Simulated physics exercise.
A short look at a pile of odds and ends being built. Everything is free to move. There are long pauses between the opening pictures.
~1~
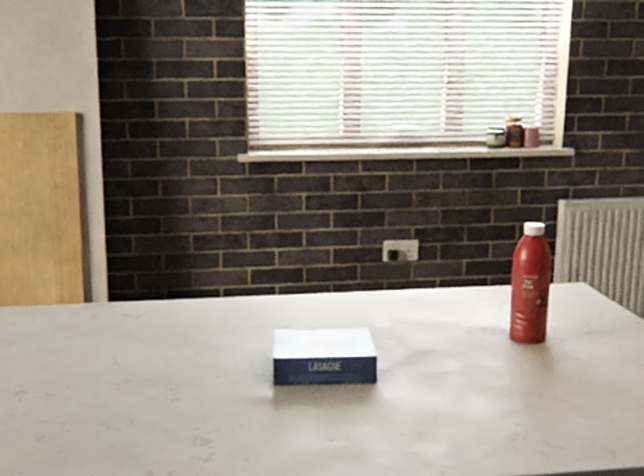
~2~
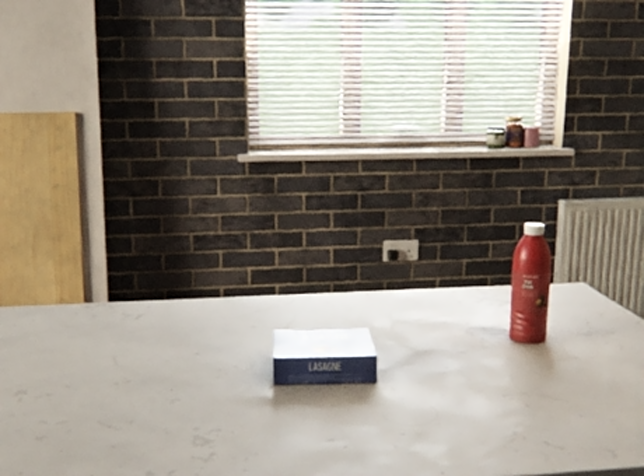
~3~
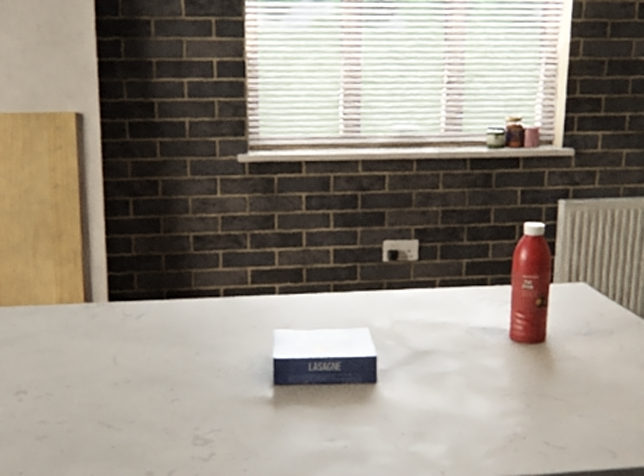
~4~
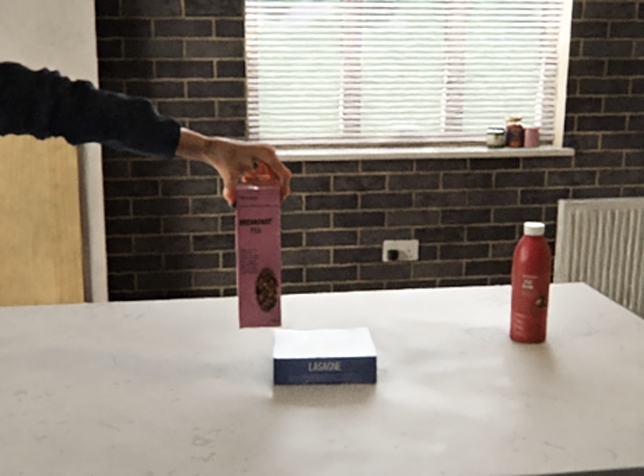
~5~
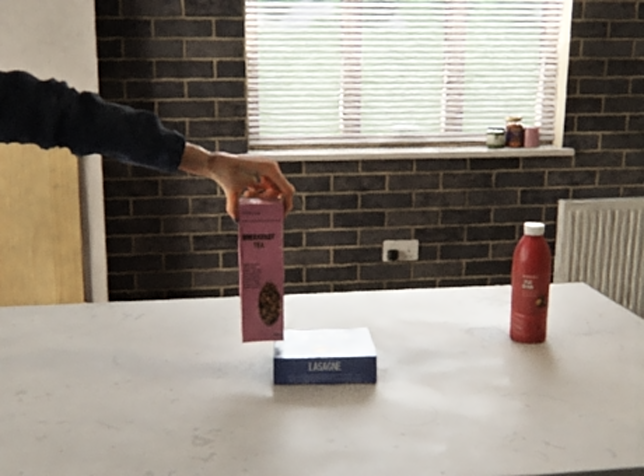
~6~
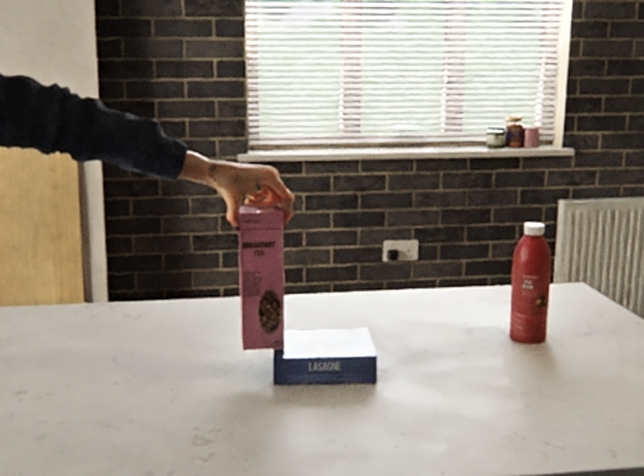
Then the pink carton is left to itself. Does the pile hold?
It loses its balance.
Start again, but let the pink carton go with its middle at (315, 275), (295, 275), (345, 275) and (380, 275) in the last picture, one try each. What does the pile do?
First try: It holds; second try: It stays up; third try: It holds; fourth try: It comes apart.
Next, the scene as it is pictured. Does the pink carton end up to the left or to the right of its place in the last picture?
It goes to the left.
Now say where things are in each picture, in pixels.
In the first picture, the last thing is not in view yet; red bottle (531, 282).
In the second picture, the last thing is not in view yet; red bottle (531, 282).
In the third picture, the last thing is not in view yet; red bottle (531, 282).
The fourth picture shows coming down; pink carton (258, 256); red bottle (531, 282).
The fifth picture shows coming down; pink carton (261, 270); red bottle (531, 282).
The sixth picture shows set down, still held; pink carton (261, 277); red bottle (531, 282).
Then, 0.40 s after the last picture, pink carton now fallen.
Then, 0.50 s after the last picture, things are still on the move.
Then, 0.60 s after the last picture, as before.
Then, 1.50 s after the last picture, nothing new.
At rest, fallen, pink carton; the other 2 in place. Seen from the same camera at the end, pink carton near (169, 354). The pile comes apart.
